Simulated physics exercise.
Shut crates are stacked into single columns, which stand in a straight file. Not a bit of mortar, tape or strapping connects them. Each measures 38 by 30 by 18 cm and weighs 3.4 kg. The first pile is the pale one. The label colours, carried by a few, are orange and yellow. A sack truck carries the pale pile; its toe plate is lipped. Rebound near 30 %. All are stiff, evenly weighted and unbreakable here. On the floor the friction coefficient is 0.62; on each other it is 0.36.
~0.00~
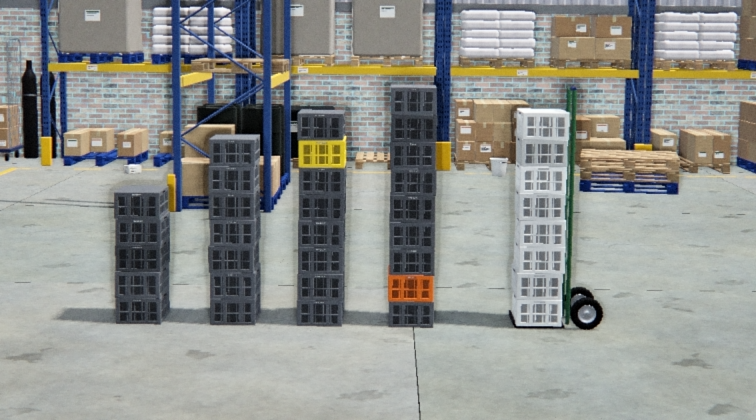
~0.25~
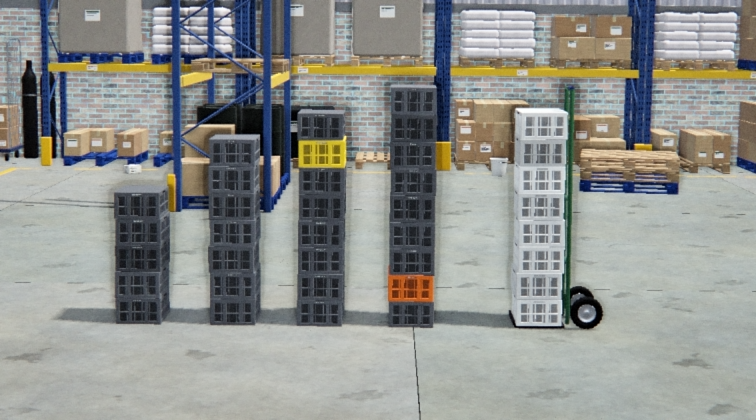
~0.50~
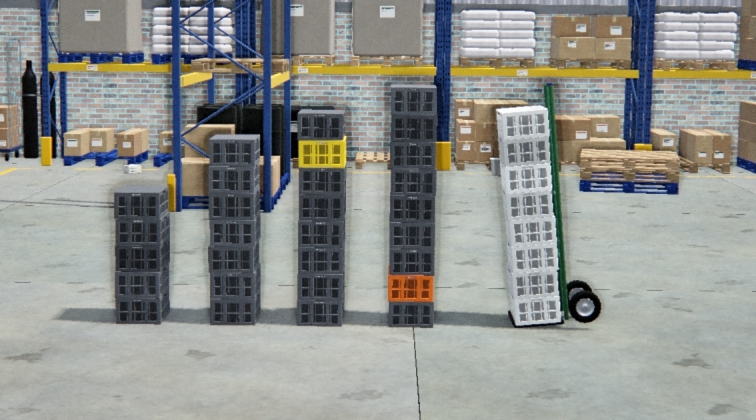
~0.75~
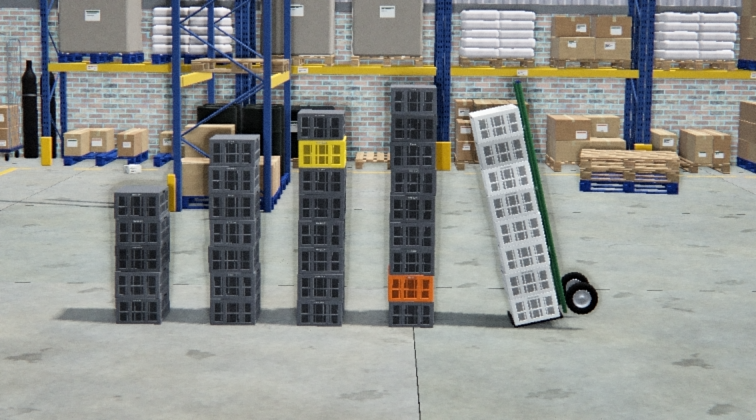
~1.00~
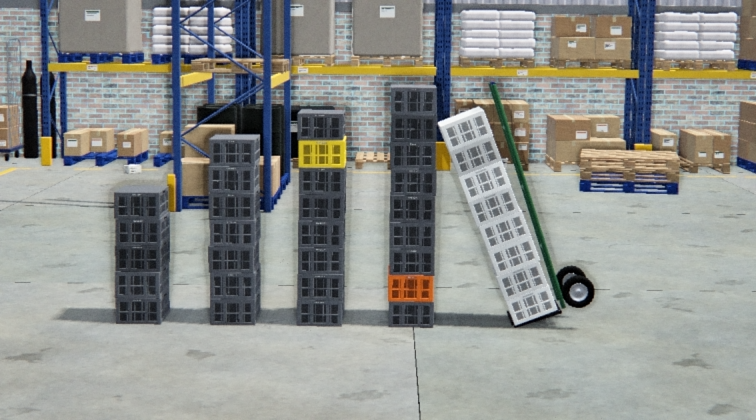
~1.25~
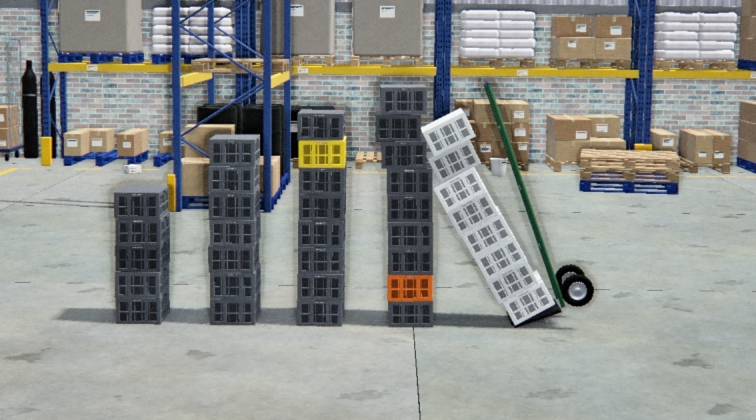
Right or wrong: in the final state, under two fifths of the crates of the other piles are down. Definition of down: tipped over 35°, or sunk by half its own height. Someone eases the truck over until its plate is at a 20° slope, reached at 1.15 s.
Wrong; more than two fifths are down.
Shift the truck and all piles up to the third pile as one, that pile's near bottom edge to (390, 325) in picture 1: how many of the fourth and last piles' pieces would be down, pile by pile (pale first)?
Fourth 5, last 4.
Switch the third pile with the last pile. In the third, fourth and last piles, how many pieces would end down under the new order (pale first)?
Count of fallen pieces - third: 5; fourth: 7; last: 8.
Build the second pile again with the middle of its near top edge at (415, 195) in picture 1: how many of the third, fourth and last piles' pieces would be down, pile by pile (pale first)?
Then third 7, fourth 7, last 5.
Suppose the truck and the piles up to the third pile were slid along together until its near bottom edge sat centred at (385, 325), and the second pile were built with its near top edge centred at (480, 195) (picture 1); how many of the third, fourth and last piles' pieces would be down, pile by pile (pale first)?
The tally would be third 8, then fourth 6, then last 4.
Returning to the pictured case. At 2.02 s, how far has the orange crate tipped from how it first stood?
About 20°.
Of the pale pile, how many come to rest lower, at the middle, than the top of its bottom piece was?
Among the pale pieces, the count is 3.
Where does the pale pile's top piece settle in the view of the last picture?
Somewhere about (341, 232).
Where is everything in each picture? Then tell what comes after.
In the first frame (each place is the centre of the face we see best), truck frame (573, 137) 0° forward; orange crate (411, 289); yellow crate (322, 154); the others all in place.
The second frame shows truck frame (571, 137) 1° forward; orange crate (411, 289).
The third frame shows truck frame (554, 133) 6° forward, top of the pale pile leaning 6°; yellow crate (322, 154); the others all in place.
The fourth frame shows truck frame (528, 130) 13° forward, top of the pale pile leaning 13°; yellow crate (322, 154); the others all in place.
The fifth frame shows truck frame (508, 130) 19° forward, top of the pale pile leaning 22°; yellow crate (322, 154); the others all in place.
The sixth frame shows truck frame (503, 130) 20° forward, top of the pale pile leaning 27°; orange crate (410, 288); yellow crate (322, 154); 5 have shifted.
By 2.02 s, 8 of the pale pile down; none of the 29 other crates down, 16 disturbed; orange crate tilted 19°; yellow crate tilted 5°.
By 2.66 s, 8 of the pale pile down; 12 of the 29 other crates down; orange crate tilted 39°; yellow crate tilted 18°, 12 cm lower.
By 3.40 s, 7 of the pale pile down; 28 of the 29 other crates down; orange crate tilted 42°, 10 cm lower; yellow crate tilted 34°, 61 cm lower.
When it is over (4.8 s), 7 of the pale pile down; 28 of the 29 other crates down; yellow crate tilted 51°, 83 cm lower; orange crate tilted 42°, 10 cm lower. That is 97 per cent. In pixels of the last frame, middles, yellow crate near (30, 266), orange crate near (367, 297).
